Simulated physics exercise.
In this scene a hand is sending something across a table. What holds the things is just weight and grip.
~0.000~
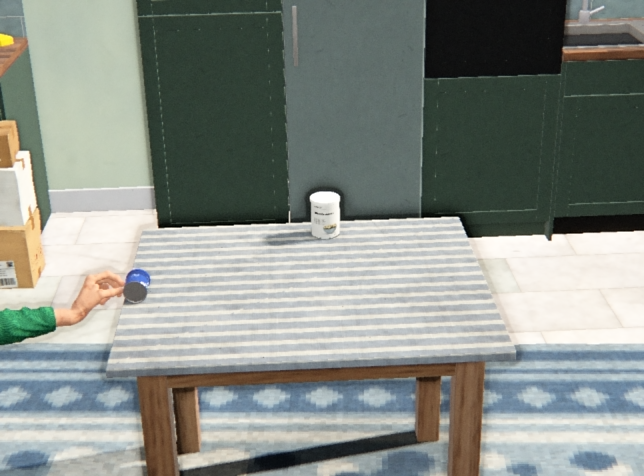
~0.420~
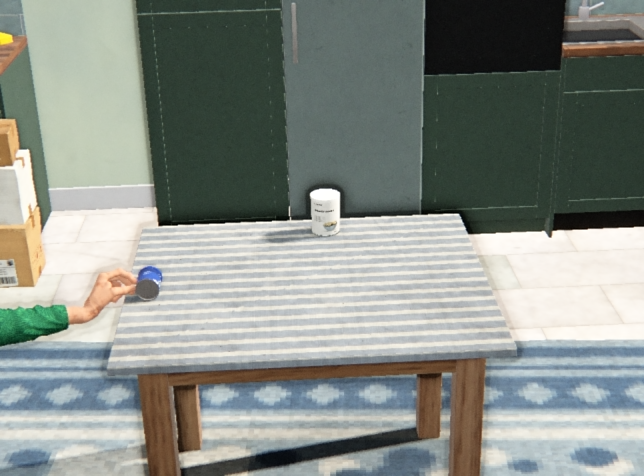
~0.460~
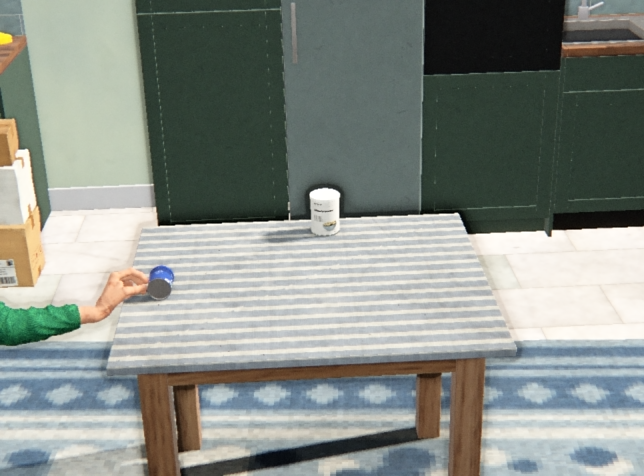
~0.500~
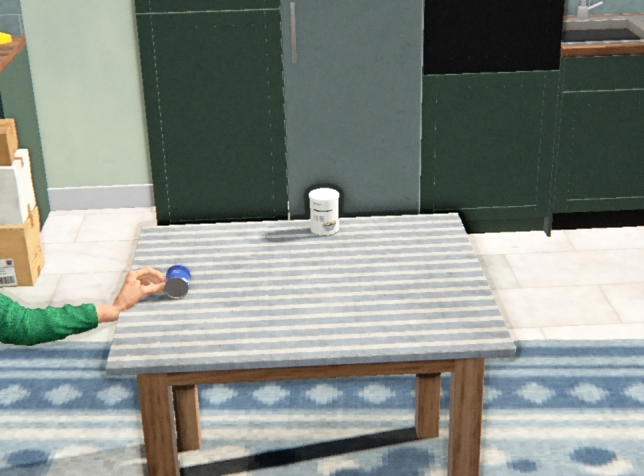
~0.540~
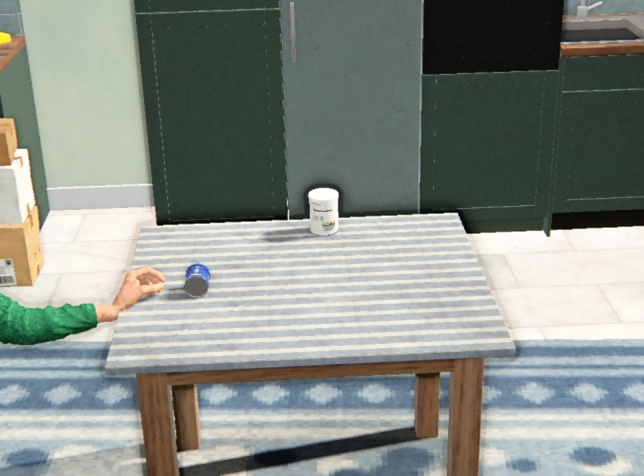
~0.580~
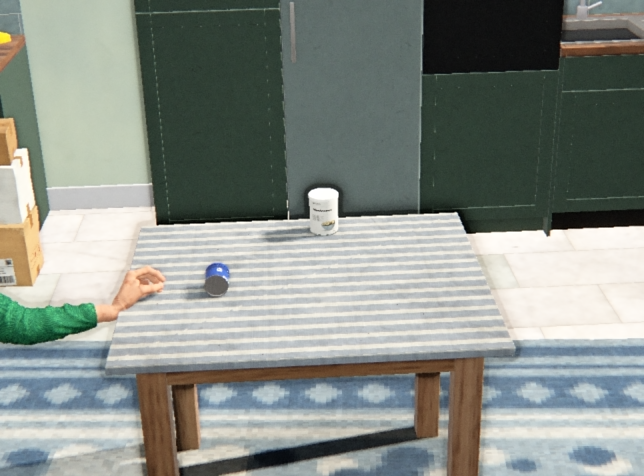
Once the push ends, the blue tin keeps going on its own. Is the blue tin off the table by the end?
I reckon it departs the table in the end.
After 0.78 s, blue tin shifted well along near (314, 275).
After 1.08 s, blue tin shifted well along near (450, 269).
After 1.28 s, blue tin now off the table.
After 1.58 s, things are still on the move.
In the end (1.7 s), off the table, blue tin.
